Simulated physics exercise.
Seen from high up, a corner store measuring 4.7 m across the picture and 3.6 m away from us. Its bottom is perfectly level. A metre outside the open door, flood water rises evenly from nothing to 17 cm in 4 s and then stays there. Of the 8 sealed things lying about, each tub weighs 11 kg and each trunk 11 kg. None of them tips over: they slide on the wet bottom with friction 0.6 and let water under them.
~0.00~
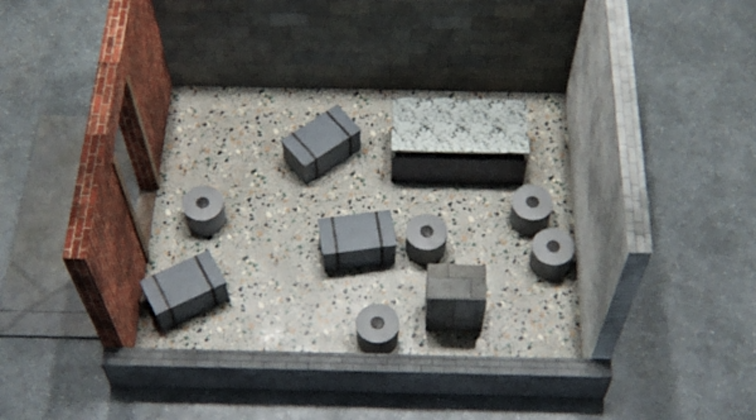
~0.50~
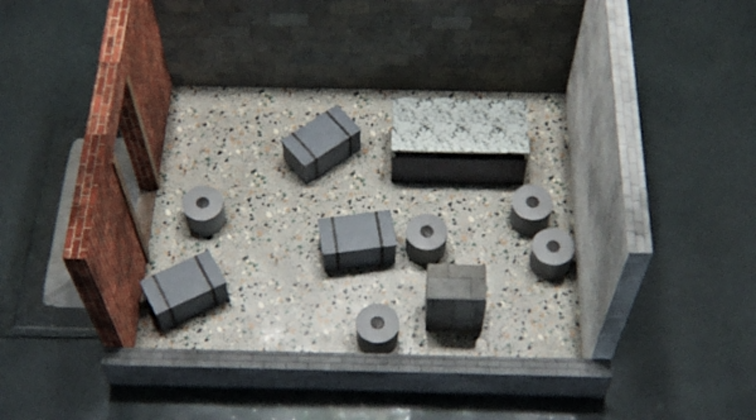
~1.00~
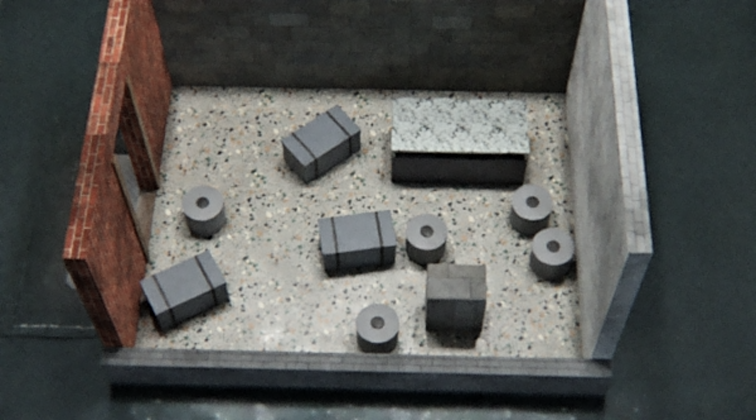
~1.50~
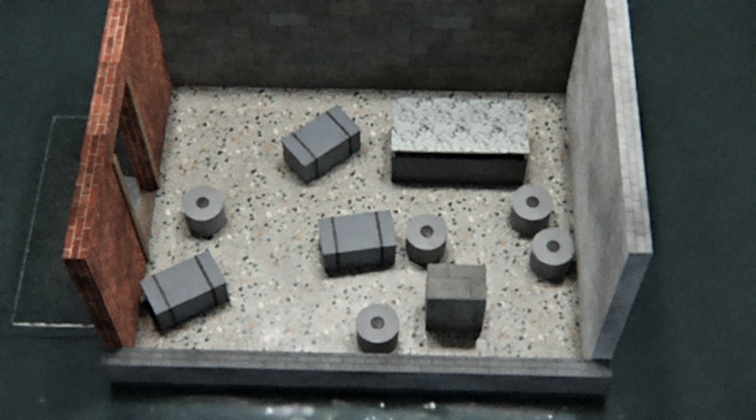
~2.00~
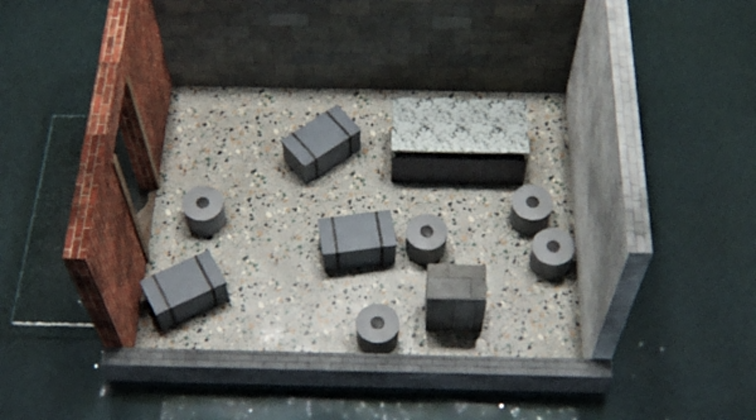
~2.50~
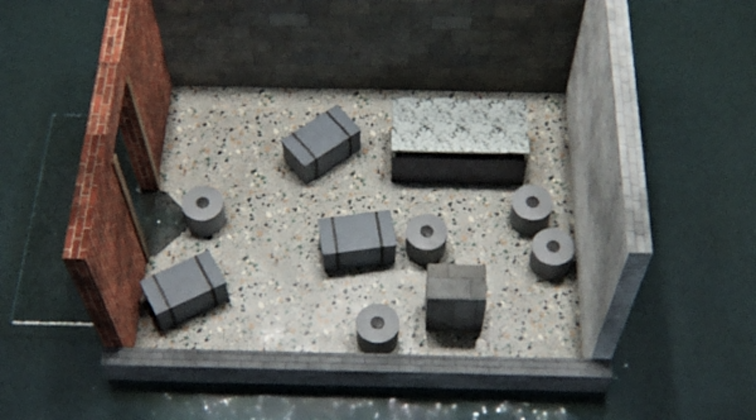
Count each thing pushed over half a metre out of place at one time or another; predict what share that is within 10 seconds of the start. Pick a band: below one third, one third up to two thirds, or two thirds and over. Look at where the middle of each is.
The share is below one third.
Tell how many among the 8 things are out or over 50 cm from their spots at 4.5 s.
Result: 0.
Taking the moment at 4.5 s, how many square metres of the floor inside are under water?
About 4.5 m2.
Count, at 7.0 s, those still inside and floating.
At that time, 0.
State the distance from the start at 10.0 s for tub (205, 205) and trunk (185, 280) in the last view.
Shifts: 100 cm / 20 cm.
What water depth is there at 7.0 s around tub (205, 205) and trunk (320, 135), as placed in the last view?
5 and 3 cm.
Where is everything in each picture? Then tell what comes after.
A tub at (377, 323), on the bottom; a tub at (203, 203), on the bottom; water covers 0.0 m2; 0 of 8 have shifted, in the first frame.
A tub at (377, 323) rests on the ground; a tub at (203, 203), on the bottom; water covers 0.0 m2; 0 of 8 have shifted, in the second frame.
A tub at (377, 323) rests on the ground; a tub at (203, 203) rests on the ground; water covers 0.0 m2; 0 of 8 have shifted, in the third frame.
A tub at (377, 323), on the bottom; a tub at (203, 203), on the bottom; 0.0 m2 under water; 0 of 8 have shifted, in the fourth frame.
A tub at (377, 323), on the bottom; a tub at (203, 203) rests on the ground; water covers 0.0 m2; 0 of 8 have shifted, in the fifth frame.
A tub at (377, 323), on the bottom; a tub at (203, 203), on the bottom; 0.2 m2 under water; 0 of 8 have shifted, in the sixth frame.
After 3.5 s 0 of 8 are over 50 cm from their spots; 0 afloat.
After 4.5 s 0 of 8 are over 50 cm from their spots; 0 afloat.
After 7.0 s 1 of 8 are over 50 cm from their spots; 0 afloat.
After 10.0 s 1 of 8 are over 50 cm from their spots, and 1 have been at some point; 3 afloat.
